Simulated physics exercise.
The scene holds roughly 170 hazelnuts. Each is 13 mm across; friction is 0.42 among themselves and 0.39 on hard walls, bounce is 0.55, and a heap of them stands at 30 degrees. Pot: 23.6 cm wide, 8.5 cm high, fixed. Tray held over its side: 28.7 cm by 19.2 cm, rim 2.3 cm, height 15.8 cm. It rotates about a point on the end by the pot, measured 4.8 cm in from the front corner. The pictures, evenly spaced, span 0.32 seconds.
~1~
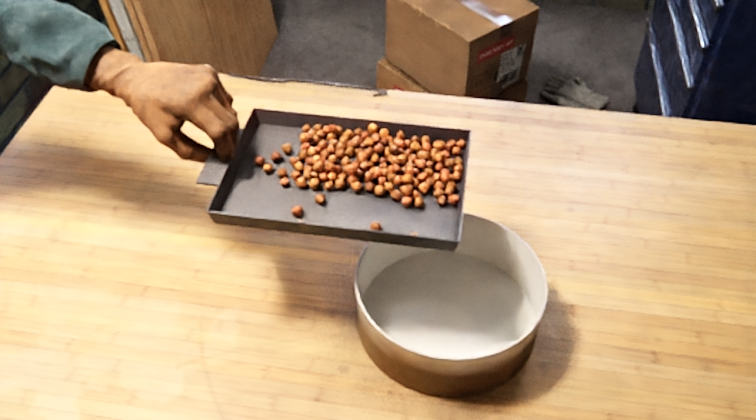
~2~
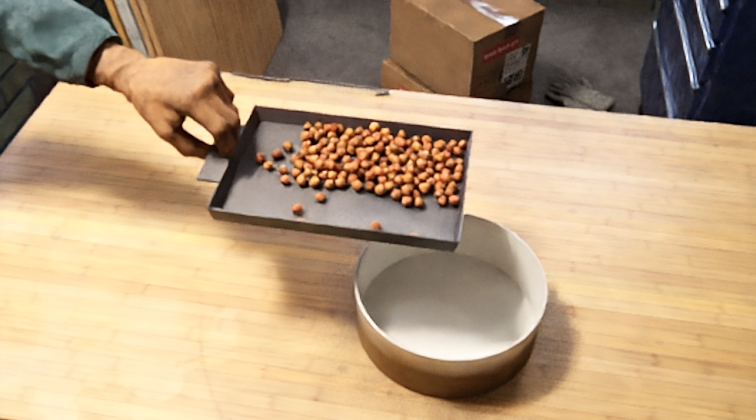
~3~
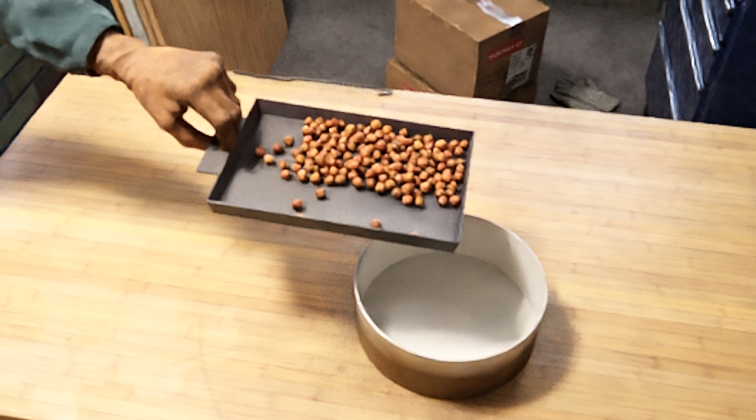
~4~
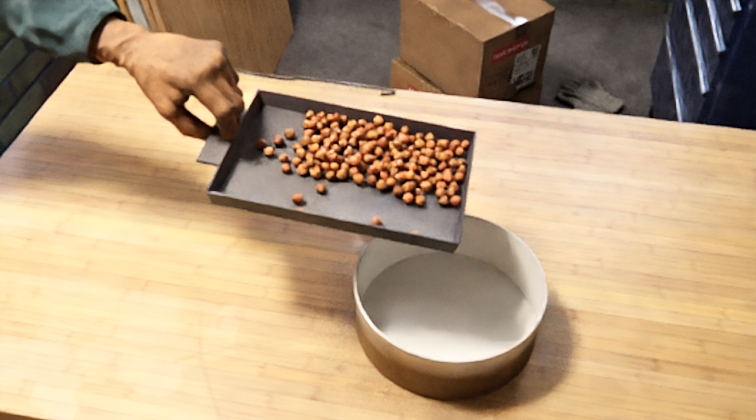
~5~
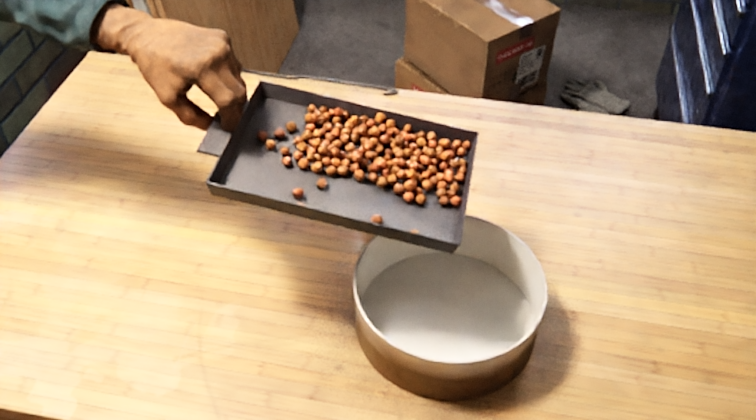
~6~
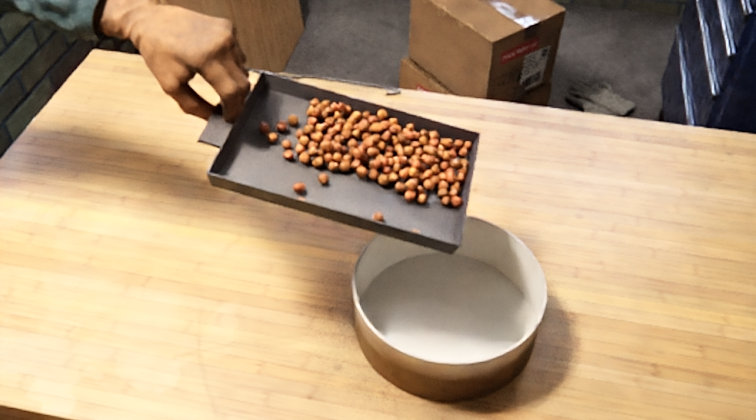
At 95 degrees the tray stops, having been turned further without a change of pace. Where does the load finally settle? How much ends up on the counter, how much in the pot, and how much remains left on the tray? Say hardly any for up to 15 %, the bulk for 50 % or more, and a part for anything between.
By place: Counter a part, pot the bulk, left on the tray hardly any.
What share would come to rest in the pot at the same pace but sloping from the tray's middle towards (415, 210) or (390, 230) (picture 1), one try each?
That would be close to 95 per cent, then close to 100 per cent.
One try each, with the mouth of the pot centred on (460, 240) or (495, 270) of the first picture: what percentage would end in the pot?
First try about 90 per cent, second try about 80 per cent.
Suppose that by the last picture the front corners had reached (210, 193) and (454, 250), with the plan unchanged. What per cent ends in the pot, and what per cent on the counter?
Pot: 90, counter: 10.
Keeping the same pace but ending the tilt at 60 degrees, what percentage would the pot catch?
I'd say close to 0 percent.
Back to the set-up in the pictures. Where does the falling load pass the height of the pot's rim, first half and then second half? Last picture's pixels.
(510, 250) first, (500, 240) later, roughly.
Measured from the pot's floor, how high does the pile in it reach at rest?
Some 2.5 cm above the floor.
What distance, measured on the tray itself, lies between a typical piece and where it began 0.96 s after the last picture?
It has moved some 3 cm from its start.
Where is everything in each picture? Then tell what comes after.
In the first frame, tray tilt 0 degrees, front corners at (212, 209) and (455, 237); middle of the pieces at (369, 166); pot at (451, 278).
In the second frame, tray tilt 1 degrees, front corners at (212, 206) and (455, 238); middle of the pieces at (370, 165).
In the third frame, tray tilt 3 degrees, front corners at (212, 198) and (456, 239); middle of the pieces at (371, 162).
In the fourth frame, tray tilt 5 degrees, front corners at (211, 189) and (456, 240), lowest corner right front; middle of the pieces at (372, 159).
In the fifth frame, tray tilt 8 degrees, front corners at (212, 180) and (456, 240), lowest corner right front; middle of the pieces at (373, 156).
In the sixth frame, tray tilt 11 degrees, front corners at (212, 171) and (457, 241), lowest corner right front; middle of the pieces at (375, 152); pot at (449, 281).
Then, 0.96 s after the last picture, tilt 50 degrees; the tray holds 100 %, the pot 0 %.
Then, 1.60 s after the last picture, tilt 76 degrees; the tray holds 95 %, the pot 0 %.
Then, 2.29 s after the last picture, tilt 95 degrees; the tray holds 5 %, the pot 55 %.
In the end, counter 40 %, pot 60 %, tray 0 %.
